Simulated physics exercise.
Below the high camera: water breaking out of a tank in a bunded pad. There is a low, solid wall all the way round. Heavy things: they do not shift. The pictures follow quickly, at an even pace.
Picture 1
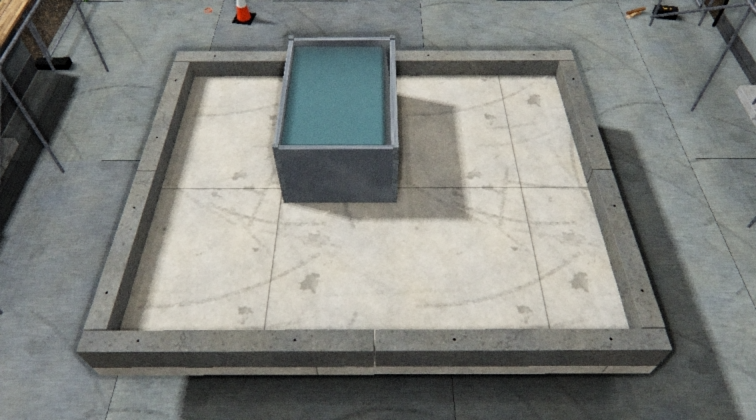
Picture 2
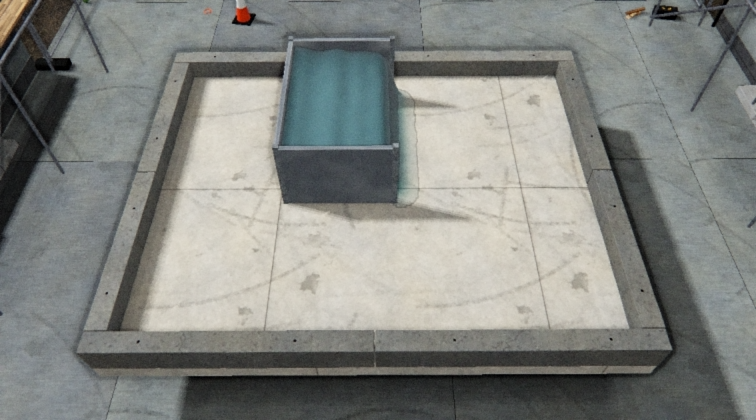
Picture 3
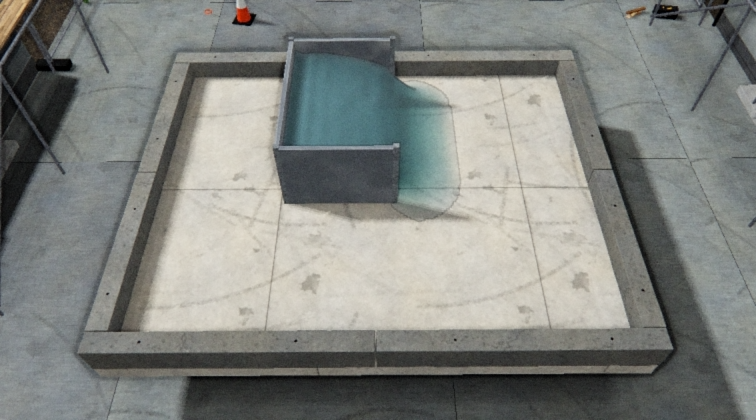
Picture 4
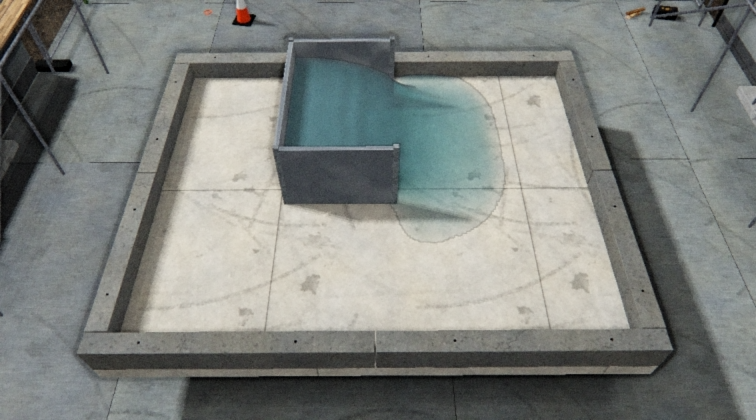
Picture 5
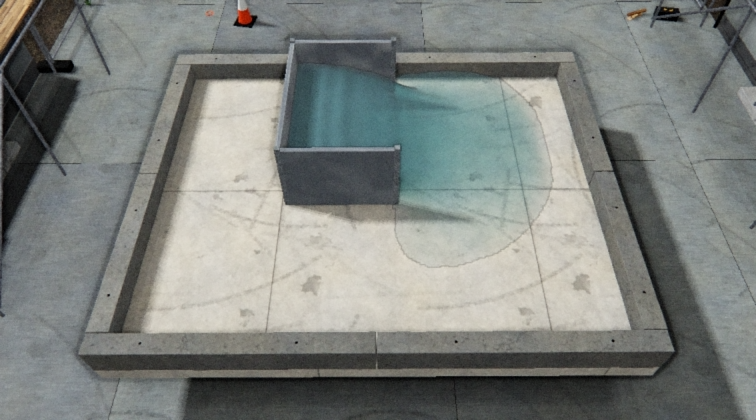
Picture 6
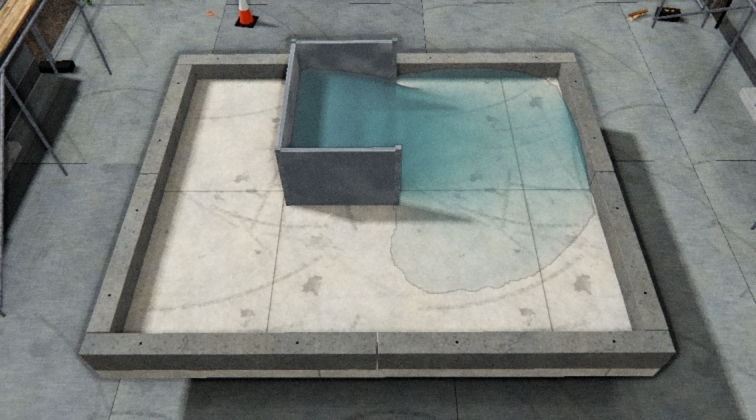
A concrete pad enclosed by a low, solid grey wall is seen from high above, looking down at an angle. A grey open tank of blue-green water sits toward the back, left of centre, on the pale floor, with an orange cone beyond the wall. The tank's right side opens and water pours out rightward, fanning across the floor to the right-hand wall while the level inside drops.
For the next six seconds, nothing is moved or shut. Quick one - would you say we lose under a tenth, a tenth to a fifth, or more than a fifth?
We lose a tenth to a fifth.
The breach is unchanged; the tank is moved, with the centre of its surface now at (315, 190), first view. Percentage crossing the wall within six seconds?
About 14 per cent.
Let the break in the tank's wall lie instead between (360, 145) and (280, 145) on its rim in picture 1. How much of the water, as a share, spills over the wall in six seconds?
Some 10 in a hundred.
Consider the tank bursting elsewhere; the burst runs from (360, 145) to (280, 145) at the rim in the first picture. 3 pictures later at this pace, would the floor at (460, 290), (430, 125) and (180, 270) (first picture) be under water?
Going through them in order gives waterlogged, still bare, waterlogged.
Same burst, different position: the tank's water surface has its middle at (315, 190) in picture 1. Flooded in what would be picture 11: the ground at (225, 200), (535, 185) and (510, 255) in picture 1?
Per point: Unwetted / inundated / inundated.
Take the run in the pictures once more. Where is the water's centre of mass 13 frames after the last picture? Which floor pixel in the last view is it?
It is around (485, 170).
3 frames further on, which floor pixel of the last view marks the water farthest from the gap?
My estimate: Roughly (616, 310).
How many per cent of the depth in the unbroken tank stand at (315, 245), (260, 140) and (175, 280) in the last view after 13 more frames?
Readings in sequence: 0, 0, 0 percent.
A moment on, water covers 40 % of the floor; the low wall has let 1 % over.
Next, water covers 45 % of the floor; the low wall has let 3 % over.
Then, water covers 45 % of the floor; the low wall has let 13 % over.
Later, water covers 70 % of the floor; the low wall has let 14 % over.
In the end, water covers 85 % of the floor; the low wall has let 14 % over.
